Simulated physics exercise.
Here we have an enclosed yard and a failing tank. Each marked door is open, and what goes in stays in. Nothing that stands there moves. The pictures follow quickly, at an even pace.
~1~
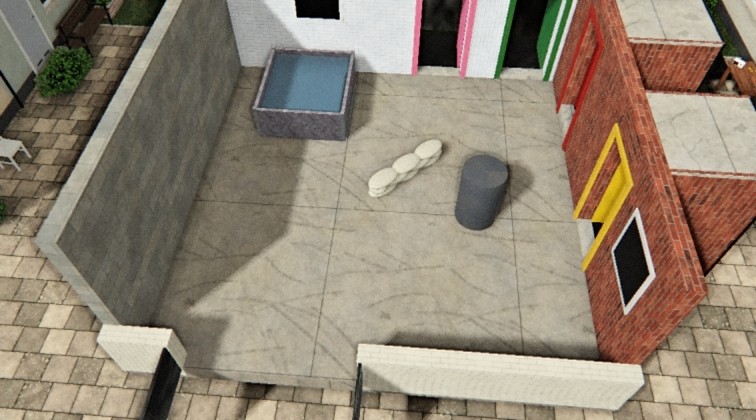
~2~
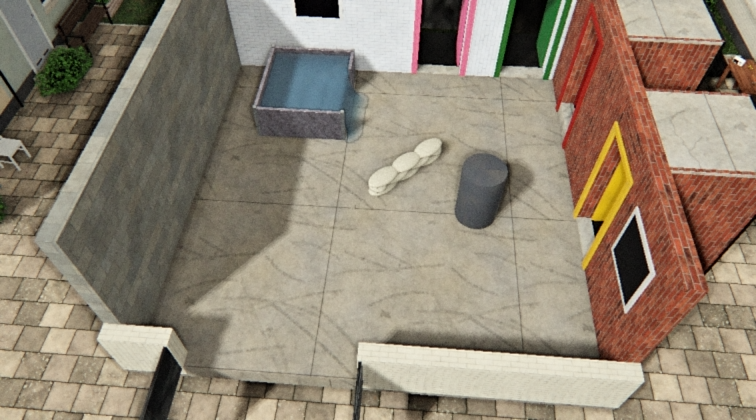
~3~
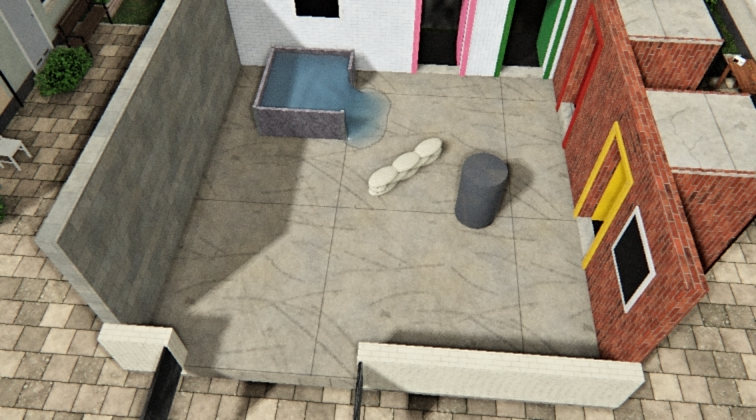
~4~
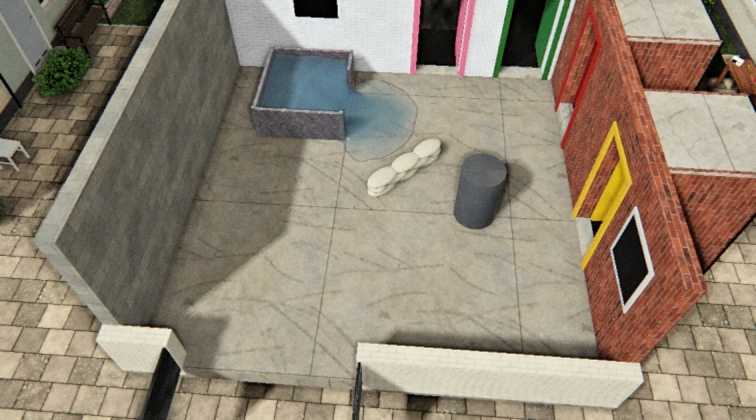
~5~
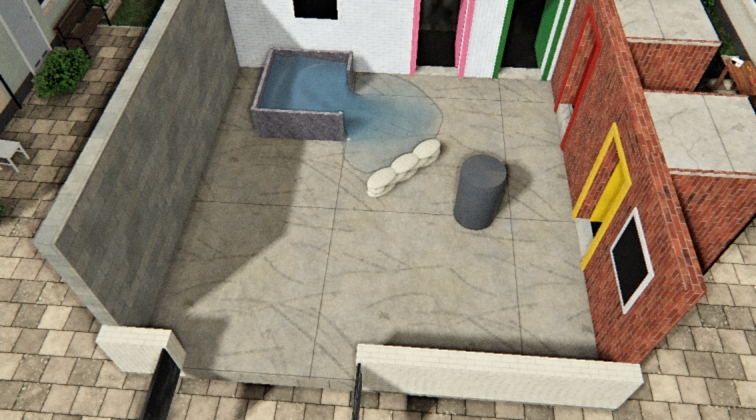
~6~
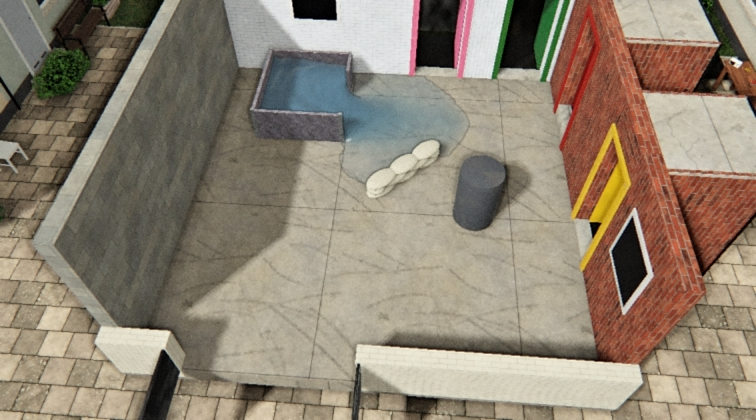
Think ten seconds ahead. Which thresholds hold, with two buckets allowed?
One by one: The green door floods; the red door holds within the limit; the yellow door holds within the limit; the pink door floods.
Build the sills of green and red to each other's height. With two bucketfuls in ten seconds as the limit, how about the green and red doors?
One by one: Green door holds, red door is over.
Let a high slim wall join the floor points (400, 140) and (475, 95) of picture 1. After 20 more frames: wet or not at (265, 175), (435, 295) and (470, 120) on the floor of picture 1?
As listed: Awash, not flooded, under water.
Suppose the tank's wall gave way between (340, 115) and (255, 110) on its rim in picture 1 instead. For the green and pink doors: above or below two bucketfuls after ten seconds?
My reading: The green door stays under; the pink door is under.
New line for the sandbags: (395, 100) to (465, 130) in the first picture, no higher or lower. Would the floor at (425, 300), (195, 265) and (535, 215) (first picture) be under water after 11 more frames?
In turn: Free of water, free of water, awash.
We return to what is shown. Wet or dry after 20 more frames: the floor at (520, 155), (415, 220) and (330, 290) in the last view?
In that order: Wet, no water, no water.
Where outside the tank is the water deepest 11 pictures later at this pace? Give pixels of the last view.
At about (547, 92).
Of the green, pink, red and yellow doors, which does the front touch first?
First comes the pink-painted one.
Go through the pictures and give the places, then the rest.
The first picture shows still water in the open tank at (307, 83).
In the second picture, the front is at (361, 95), out from the gap at (346, 107).
In the third picture, the front is at (381, 96), out from the gap at (346, 109).
In the fourth picture, water pours out at (345, 110) and has run to (412, 106).
In the fifth picture, the front is at (439, 116), out from the gap at (344, 111).
In the sixth picture, the front is at (462, 114), out from the gap at (344, 112).
A moment on, water covers 25 % of the floor; the green door not reached, the red door wet at the sill, nothing in, the yellow door not reached, the pink door wet at the sill, nothing in.
Next, water covers 30 % of the floor; the green door wet at the sill, nothing in, the red door wet at the sill, nothing in, the yellow door not reached, the pink door under two buckets in.
Then, water covers 45 % of the floor; the green door over two buckets in, the red door wet at the sill, nothing in, the yellow door wet at the sill, nothing in, the pink door under two buckets in.
Later, water covers 55 % of the floor; the green door over two buckets in, the red door wet at the sill, nothing in, the yellow door wet at the sill, nothing in, the pink door over two buckets in.
In the end, water covers 90 % of the floor; the green door over two buckets in, the red door wet at the sill, nothing in, the yellow door wet at the sill, nothing in, the pink door over two buckets in.
